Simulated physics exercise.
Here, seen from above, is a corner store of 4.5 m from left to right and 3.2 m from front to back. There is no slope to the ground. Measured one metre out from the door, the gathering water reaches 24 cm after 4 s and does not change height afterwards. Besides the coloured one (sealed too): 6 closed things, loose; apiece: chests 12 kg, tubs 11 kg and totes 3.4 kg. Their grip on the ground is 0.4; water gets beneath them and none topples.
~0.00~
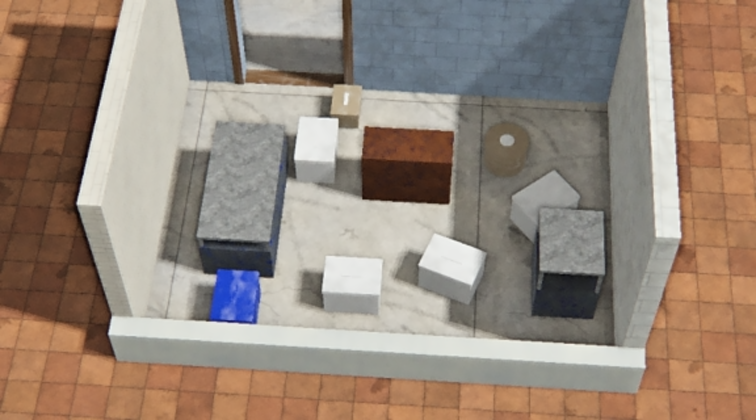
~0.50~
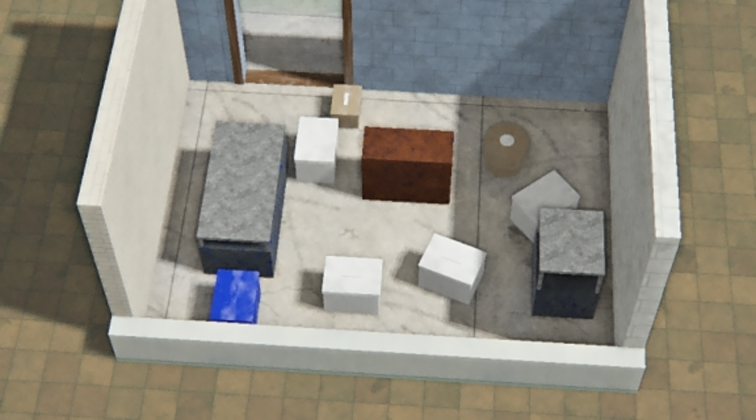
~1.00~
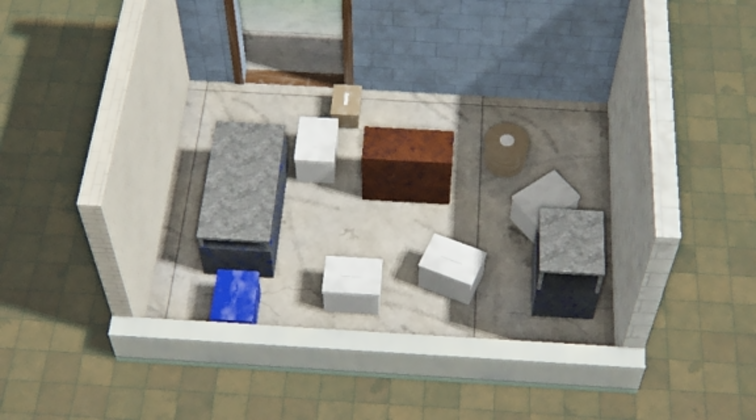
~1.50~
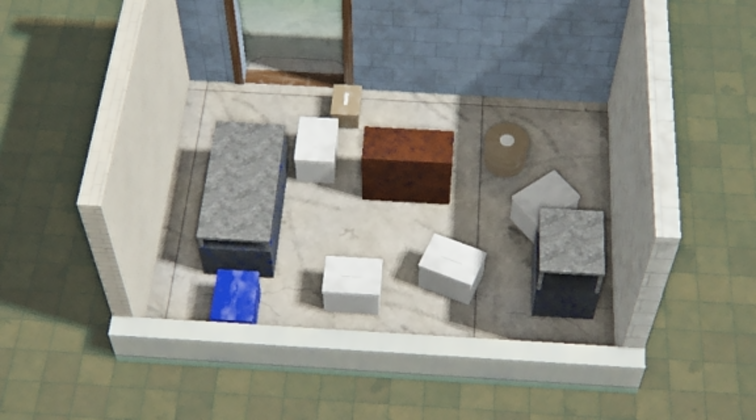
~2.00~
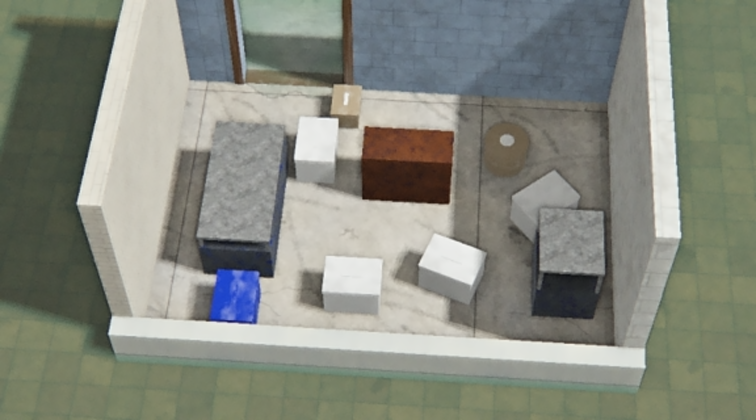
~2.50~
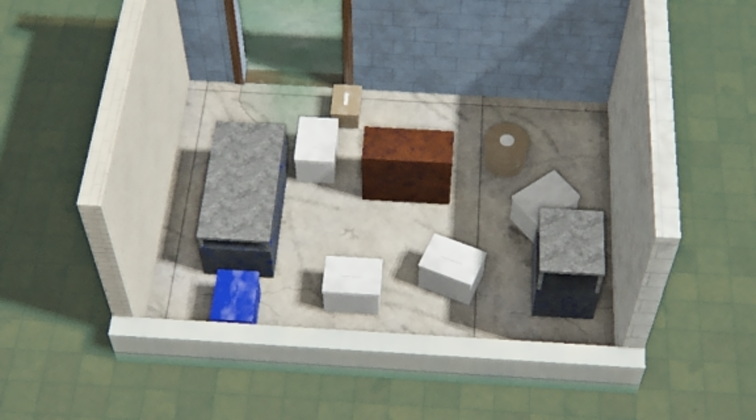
Murky green water deepens over the orange paving around a small, pale-walled store, seen from above and in front by a still camera. Inside, a blue box sits front left by a long grey-topped counter, with white boxes scattered about, a reddish-brown block near the middle and a shorter counter at right. The water clouds the tiles outside, then spreads thinly through the back-left doorway, while everything indoors stays put.
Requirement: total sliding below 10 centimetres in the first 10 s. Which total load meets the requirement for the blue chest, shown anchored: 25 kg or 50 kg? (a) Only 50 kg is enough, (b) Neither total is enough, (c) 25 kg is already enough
Only 50 kg is enough.
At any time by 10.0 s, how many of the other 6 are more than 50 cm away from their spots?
The tally stands at 5.
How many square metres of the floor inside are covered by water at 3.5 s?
My estimate is roughly 2.5 m2.
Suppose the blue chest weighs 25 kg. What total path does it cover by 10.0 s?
100 cm, roughly.
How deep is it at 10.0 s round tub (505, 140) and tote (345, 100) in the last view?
About 7 and 4 cm.
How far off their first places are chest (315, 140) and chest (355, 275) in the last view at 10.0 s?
First 250 cm, then 200 cm.
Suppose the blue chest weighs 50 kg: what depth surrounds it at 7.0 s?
Something like 13 centimetres.
After 3.5 s the blue chest would be 0 cm from its start with 25 kg and 0 cm from its start with 50 kg; 0 cm of water round it then.
After 4.5 s the blue chest would be 0 cm from its start with 25 kg and 0 cm from its start with 50 kg; 0 cm of water round it then.
After 7.0 s the blue chest would be 13 cm from its start with 25 kg and 0 cm from its start with 50 kg; 13 cm of water round it then.
After 10.0 s the blue chest would be 72 cm from its start with 25 kg and 0 cm from its start with 50 kg; 14 cm of water round it then.
